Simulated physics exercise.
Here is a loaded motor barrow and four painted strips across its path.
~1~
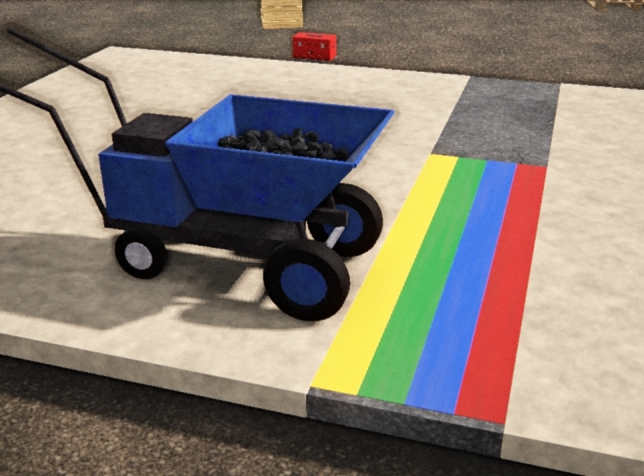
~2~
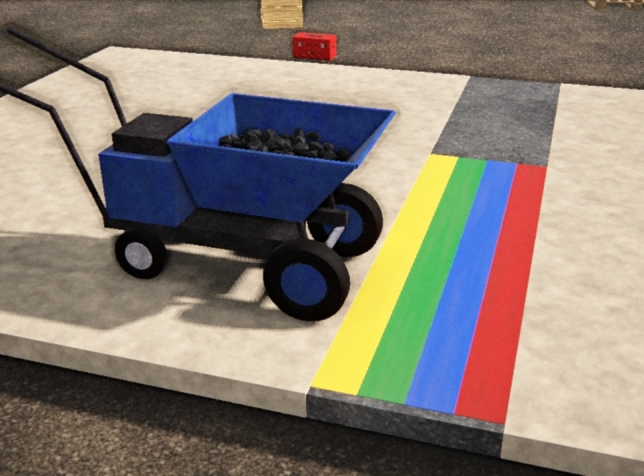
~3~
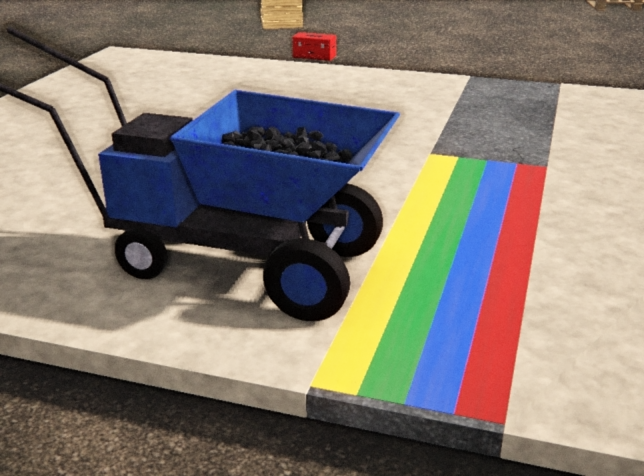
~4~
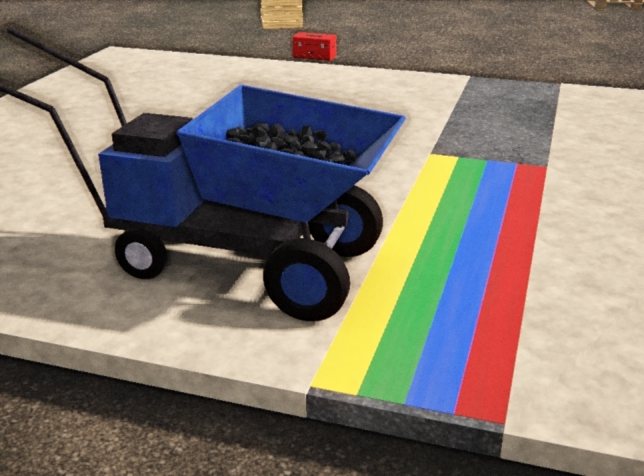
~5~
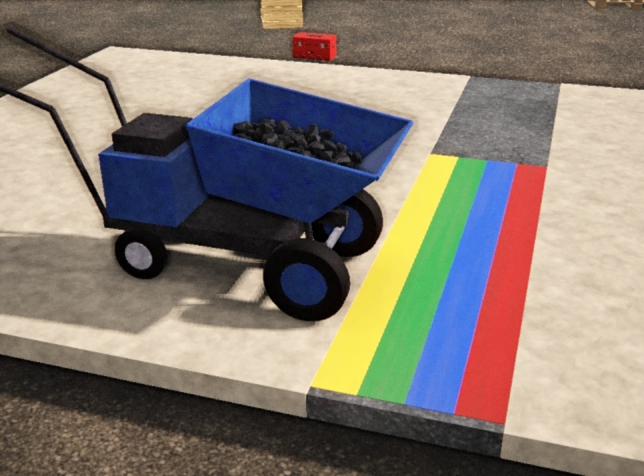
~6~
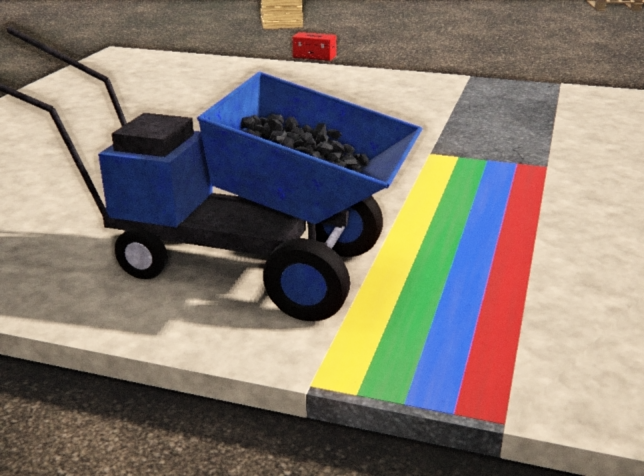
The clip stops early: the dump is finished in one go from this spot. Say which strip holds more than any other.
The heap favours the red strip.
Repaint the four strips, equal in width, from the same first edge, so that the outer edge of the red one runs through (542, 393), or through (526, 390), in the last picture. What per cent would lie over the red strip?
The first gives 30 %, the second 30 %.
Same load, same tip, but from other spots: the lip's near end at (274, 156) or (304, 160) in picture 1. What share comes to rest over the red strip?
The first gives 10 %, the second 10 %.
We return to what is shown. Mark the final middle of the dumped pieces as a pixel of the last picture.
Close to (499, 306).
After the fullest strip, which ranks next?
It is blue.
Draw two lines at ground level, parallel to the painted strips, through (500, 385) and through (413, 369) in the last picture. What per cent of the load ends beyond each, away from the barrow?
The first gives 30 %, the second 80 %.
Soon after the last picture, skip tipped well over; all in the skip.
A little later, skip tipped steeply; most in the skip; a small part over the blue strip; a stray few over the red strip; a stray few off the paint.
Later still, skip tipped right over; about a quarter in the skip; a stray few over the green strip; about a quarter over the blue strip; about a third over the red strip; about a quarter off the paint.
At rest, skip tipped right over; about a quarter in the skip; none over the yellow strip; a stray few over the green strip; about a quarter over the blue strip; about a third over the red strip; about a quarter off the paint.
